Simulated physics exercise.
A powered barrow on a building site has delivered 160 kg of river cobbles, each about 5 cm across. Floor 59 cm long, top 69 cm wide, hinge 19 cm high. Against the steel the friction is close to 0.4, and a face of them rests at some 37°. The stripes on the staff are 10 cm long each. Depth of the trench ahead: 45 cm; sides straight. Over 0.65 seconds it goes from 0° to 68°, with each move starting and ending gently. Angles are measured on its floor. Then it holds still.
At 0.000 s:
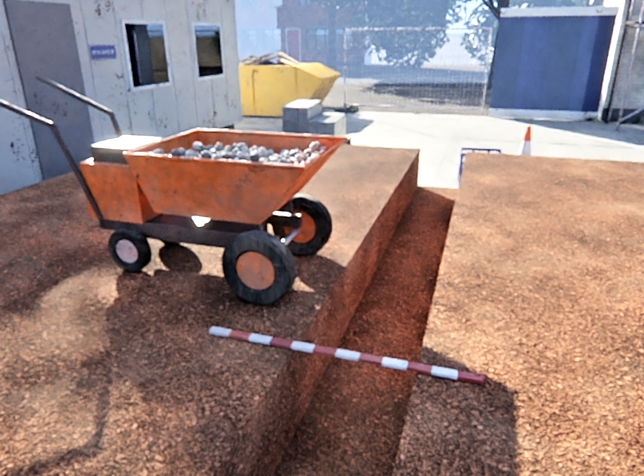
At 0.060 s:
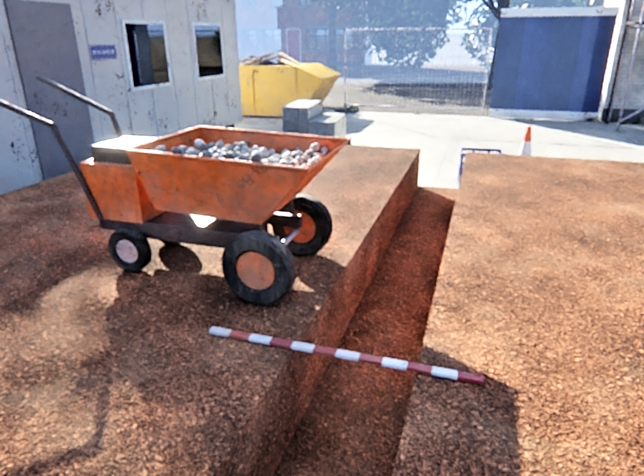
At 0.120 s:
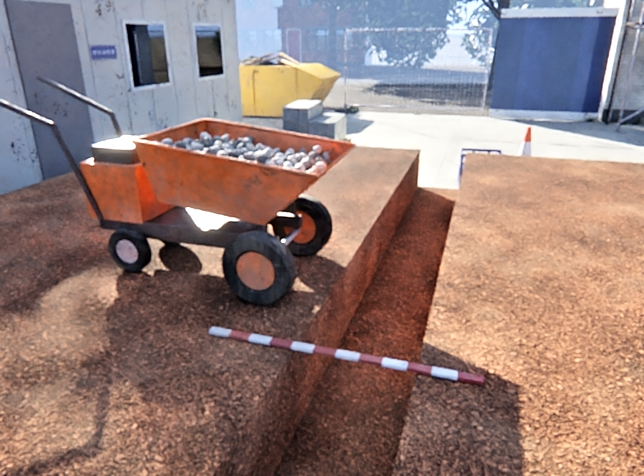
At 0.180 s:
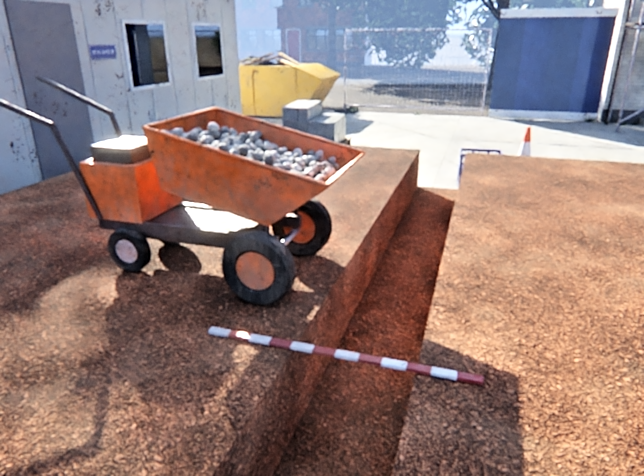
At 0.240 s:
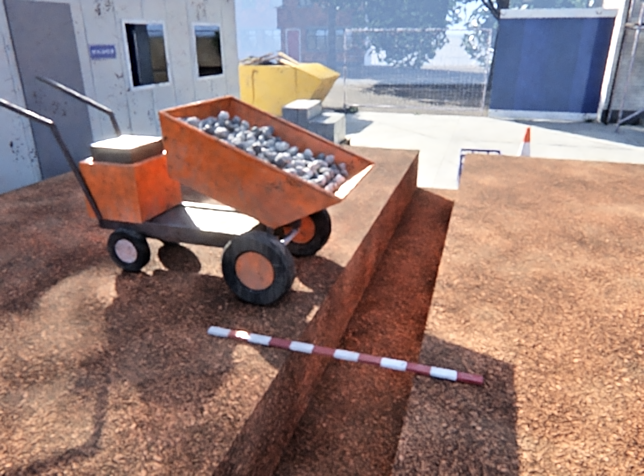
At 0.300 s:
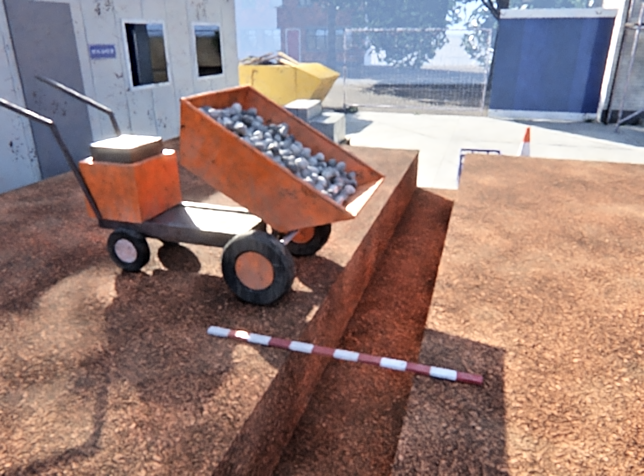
An orange barrow's tray of grey stones tilts steadily up towards the right beside a trench.
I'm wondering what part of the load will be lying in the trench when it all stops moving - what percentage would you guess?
I would guess about 60 per cent.
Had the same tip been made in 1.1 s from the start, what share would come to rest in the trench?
Then some 75 per cent would.
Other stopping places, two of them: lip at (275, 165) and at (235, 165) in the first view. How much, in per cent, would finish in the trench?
First place: Near 85%; second place: Near 100%.
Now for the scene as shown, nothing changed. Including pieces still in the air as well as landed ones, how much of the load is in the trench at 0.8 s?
Some 15 per cent.
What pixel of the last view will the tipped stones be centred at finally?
Their centre sits close to (418, 348).
After 0.5 s the floor is at 58°; 100 % in the tray; the foremost stones are at (366, 249).
After 0.8 s the floor is at 68°; 79 % in the tray, 17 % in the trench, 4 % past the trench; the foremost stones are at (452, 304).
After 1.1 s the floor is at 68°; 22 % in the tray, 39 % in the trench, 39 % past the trench; the foremost stones are at (627, 334).
After 3.0 s the floor is at 68°; 0 % in the tray, 60 % in the trench, 40 % past the trench; the foremost stones are past the picture's edge.
